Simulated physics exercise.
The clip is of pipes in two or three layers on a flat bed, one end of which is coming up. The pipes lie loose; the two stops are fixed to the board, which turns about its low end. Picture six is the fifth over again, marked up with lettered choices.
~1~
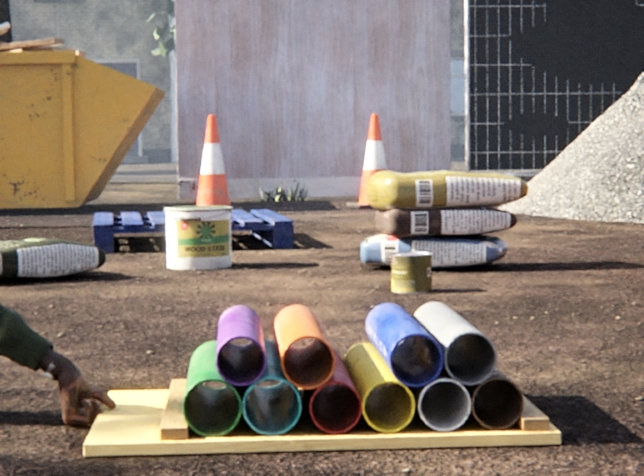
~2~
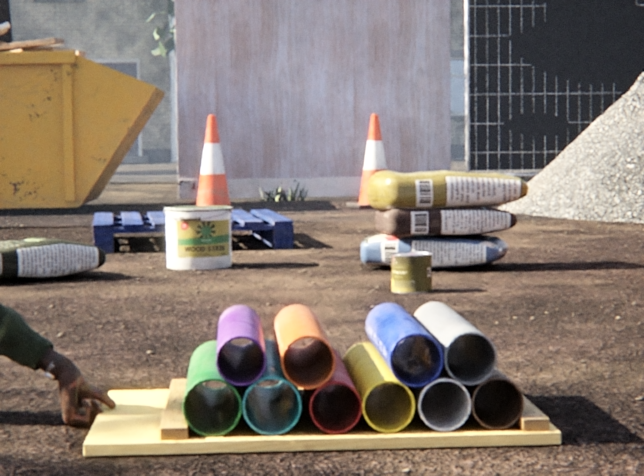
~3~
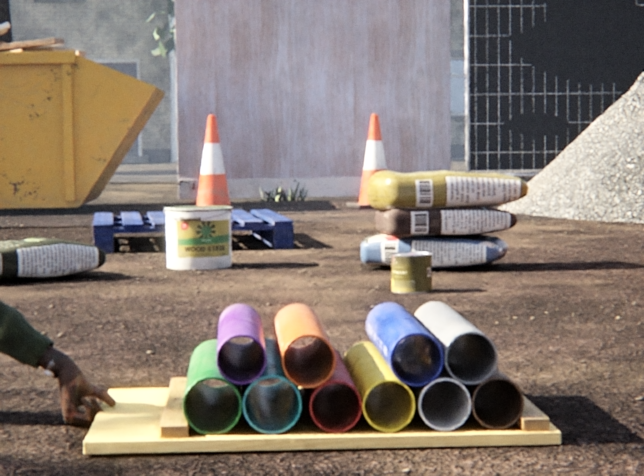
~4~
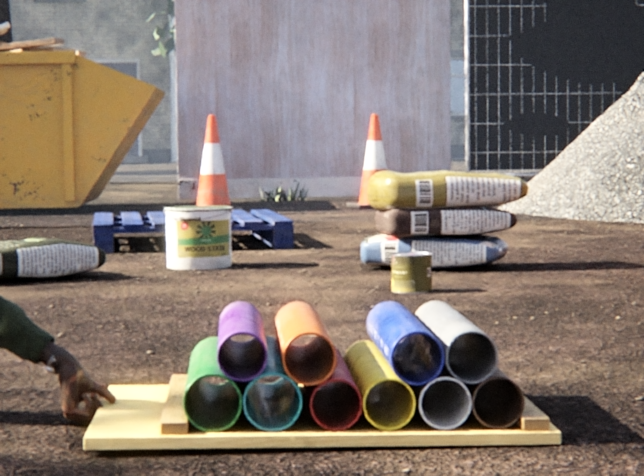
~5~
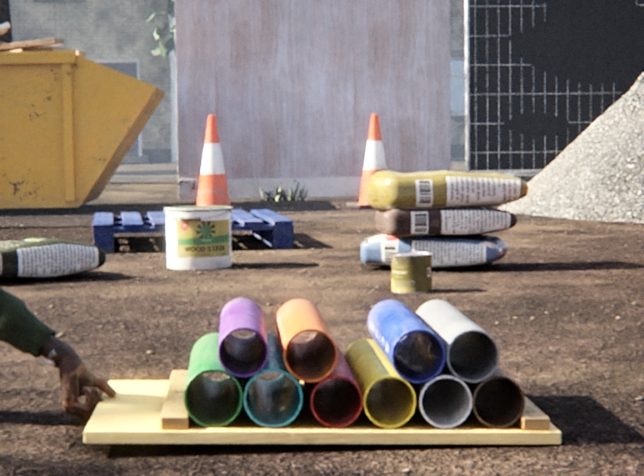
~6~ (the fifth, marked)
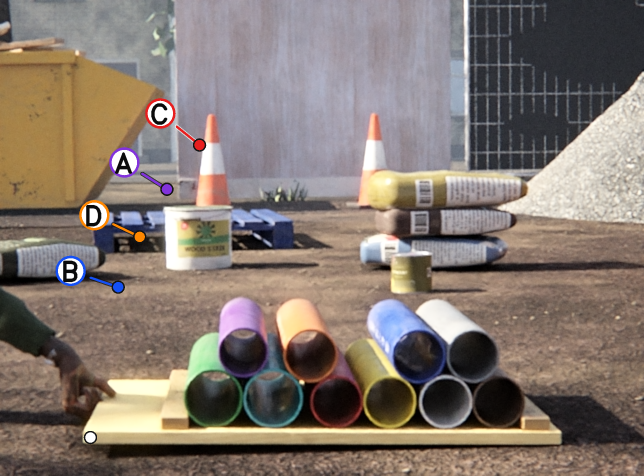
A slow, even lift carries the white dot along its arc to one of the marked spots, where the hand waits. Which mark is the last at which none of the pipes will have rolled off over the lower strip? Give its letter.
No higher than B.
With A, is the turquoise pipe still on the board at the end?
No.
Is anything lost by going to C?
Yes, at C.
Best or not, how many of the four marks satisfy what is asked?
One of the four.
On the marked copy, A at (167, 189); B at (118, 287); C at (199, 145); D at (140, 237); the white dot at (90, 437).
Following B. Soon after the start, board at 14°.
Later, board at 20°.
In the end, board at 20°, none over the low batten.
As for the rest, A ten over the low batten; C ten over the low batten; D three over the low batten (orange, grey, blue).
